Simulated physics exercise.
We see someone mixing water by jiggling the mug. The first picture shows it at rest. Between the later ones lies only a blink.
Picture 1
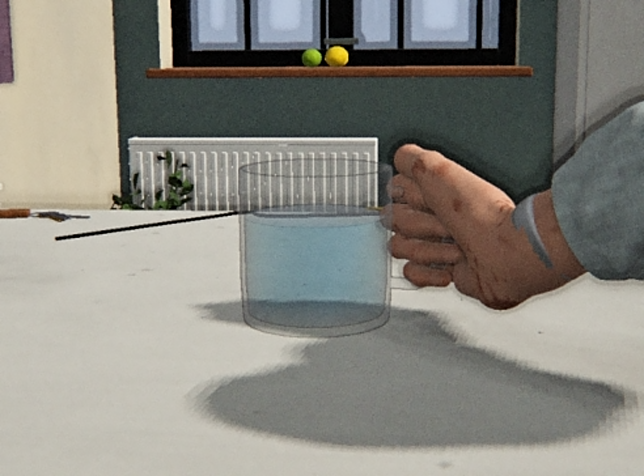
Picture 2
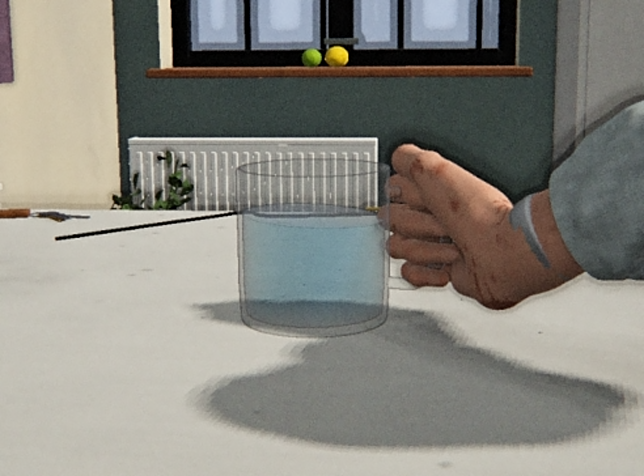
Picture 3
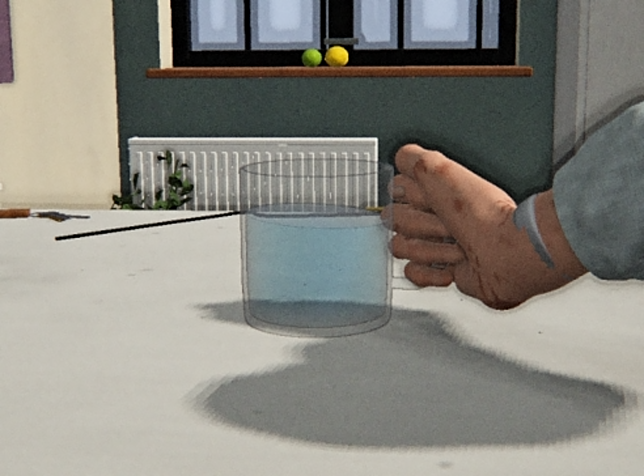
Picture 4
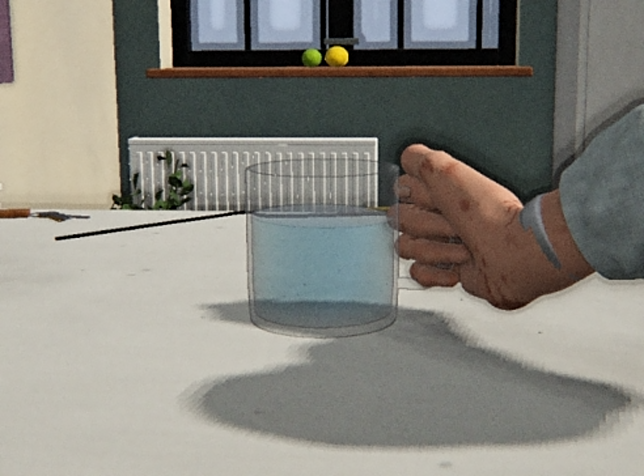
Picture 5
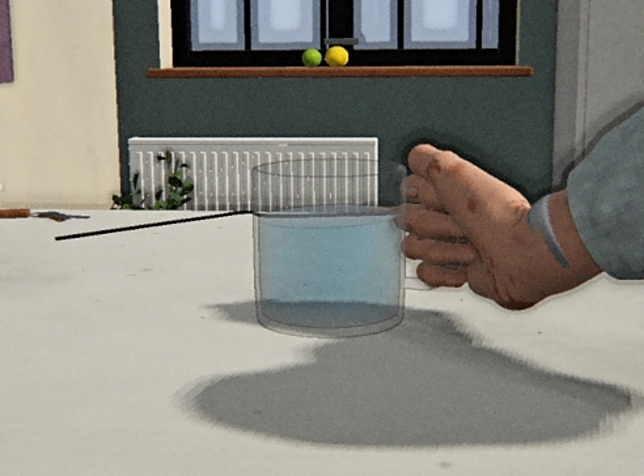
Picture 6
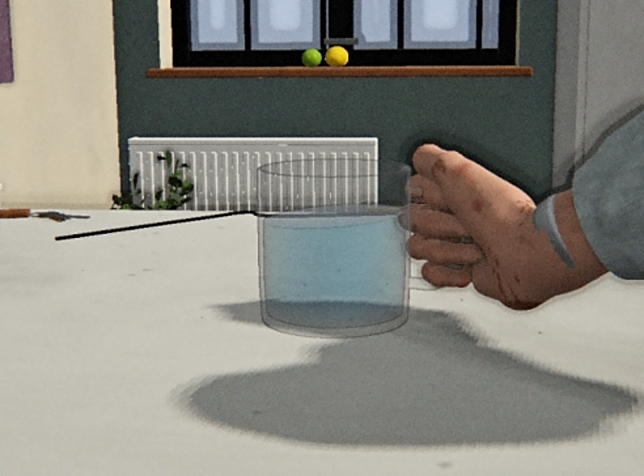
In a room seen from just above a pale tabletop, a dark green wall with a white radiator and a window stands behind. A hand in a grey-blue sleeve holds a clear mug of light blue water, with a thin dark stick at its left and green and yellow balls on the sill. The hand nudges the mug slightly left, then slides it slowly right, the water barely tilting.
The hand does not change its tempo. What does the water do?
As it turns out, it holds.
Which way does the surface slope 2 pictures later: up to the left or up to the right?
The right-hand side.
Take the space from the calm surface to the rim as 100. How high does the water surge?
Close to 20 %.
Shortly, the highest wave so far stays far below the rim.
At the finish, the highest wave so far stays far below the rim; nothing has left it.
